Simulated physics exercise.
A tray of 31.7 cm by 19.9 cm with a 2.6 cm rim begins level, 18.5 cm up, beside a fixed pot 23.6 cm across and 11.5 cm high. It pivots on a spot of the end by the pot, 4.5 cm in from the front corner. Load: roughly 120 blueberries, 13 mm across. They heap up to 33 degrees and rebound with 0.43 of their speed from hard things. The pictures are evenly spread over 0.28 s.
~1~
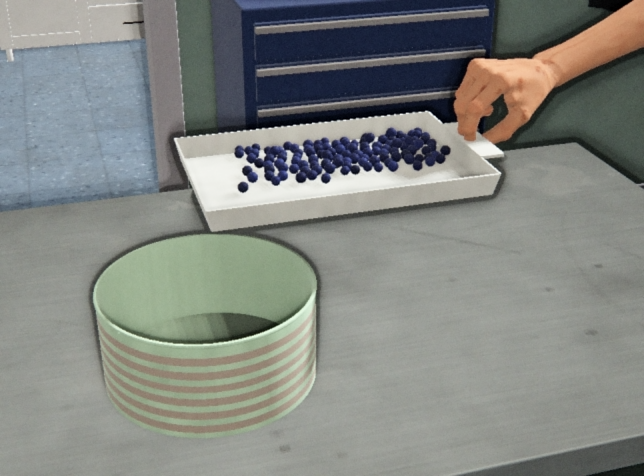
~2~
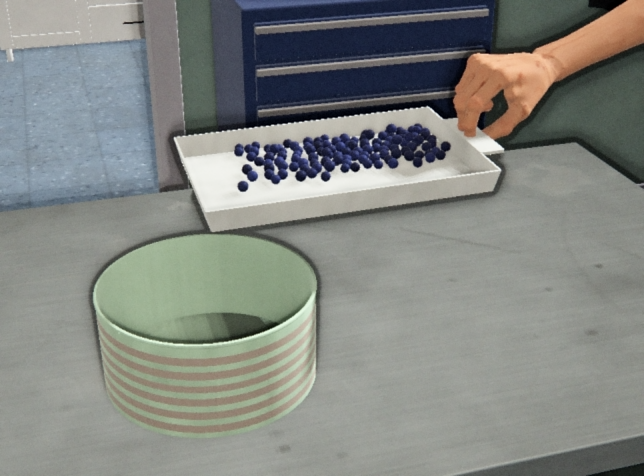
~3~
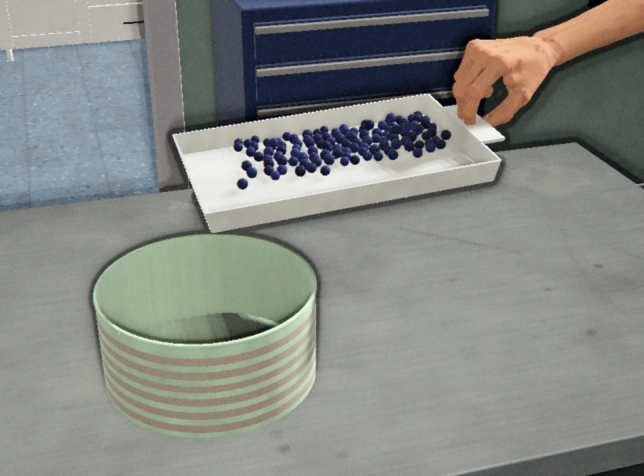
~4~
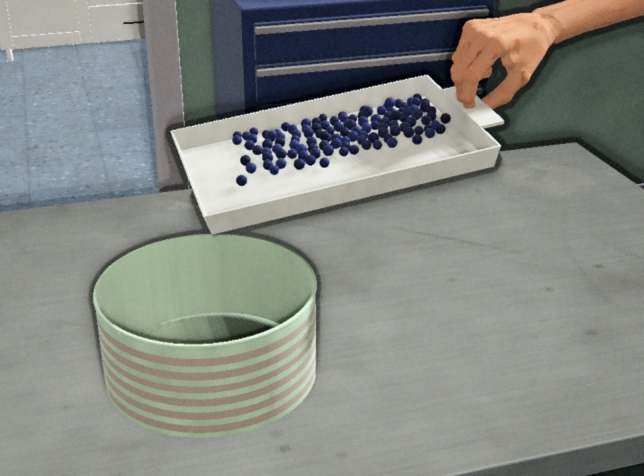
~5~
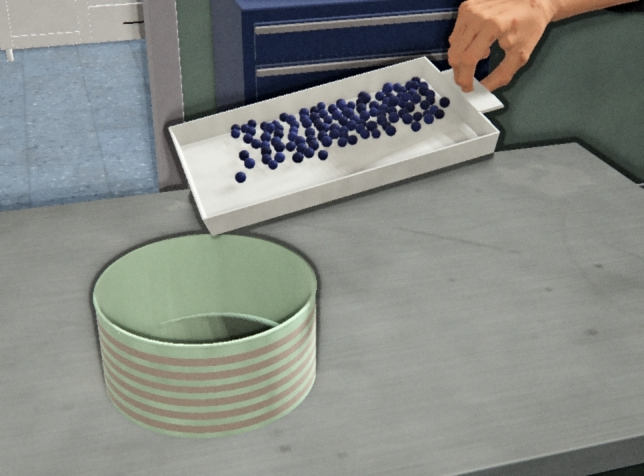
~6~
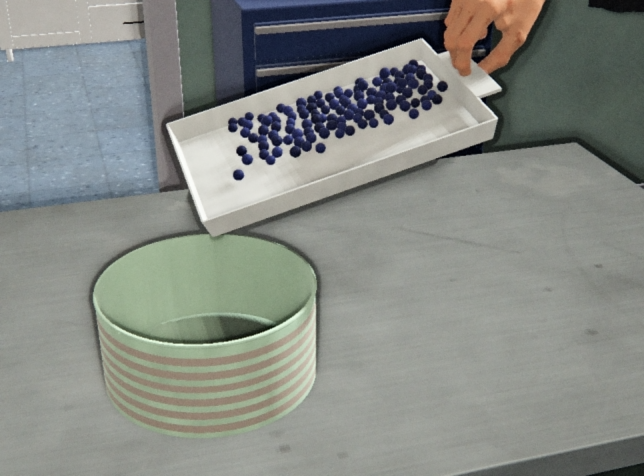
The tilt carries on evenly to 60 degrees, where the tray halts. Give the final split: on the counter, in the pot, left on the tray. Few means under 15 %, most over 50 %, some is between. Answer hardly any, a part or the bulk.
Counter hardly any, pot a part, tray the bulk.
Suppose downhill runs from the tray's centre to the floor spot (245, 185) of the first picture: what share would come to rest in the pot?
Some 0 per cent.
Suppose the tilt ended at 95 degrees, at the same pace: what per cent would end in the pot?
In that case some 100 per cent.
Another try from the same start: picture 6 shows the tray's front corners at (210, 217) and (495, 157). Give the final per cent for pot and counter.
Pot 5, counter 0.
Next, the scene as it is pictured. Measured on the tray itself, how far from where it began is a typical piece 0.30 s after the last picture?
Roughly 8 cm.
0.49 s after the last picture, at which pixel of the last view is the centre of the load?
At about (229, 176).
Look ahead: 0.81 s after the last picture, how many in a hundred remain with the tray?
Some 80 per cent of the load.
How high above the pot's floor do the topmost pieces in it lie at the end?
About 1.5 cm.
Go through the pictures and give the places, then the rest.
In the first frame, tray tilt 0 degrees, front corners at (211, 208) and (494, 172); middle of the pieces at (346, 155); pot at (206, 284).
In the second frame, tray tilt 1 degrees, front corners at (210, 209) and (494, 169); middle of the pieces at (346, 152).
In the third frame, tray tilt 4 degrees, front corners at (210, 210) and (494, 159), lowest corner left front; middle of the pieces at (346, 144).
In the fourth frame, tray tilt 8 degrees, front corners at (208, 212) and (493, 145), lowest corner left front; middle of the pieces at (345, 132).
In the fifth frame, tray tilt 12 degrees, front corners at (207, 215) and (492, 131), lowest corner left front; middle of the pieces at (343, 121).
In the sixth frame, tray tilt 16 degrees, front corners at (206, 217) and (490, 118), lowest corner left front; middle of the pieces at (340, 111); pot at (206, 284).
Then, 0.30 s after the last picture, tilt 38 degrees; the tray holds 100 %, the pot 0 %.
Then, 0.49 s after the last picture, tilt 52 degrees; the tray holds 100 %, the pot 0 %.
Then, 0.81 s after the last picture, tilt 60 degrees; the tray holds 80 %, the pot 15 %.
In the end, counter 0 %, pot 25 %, tray 75 %.
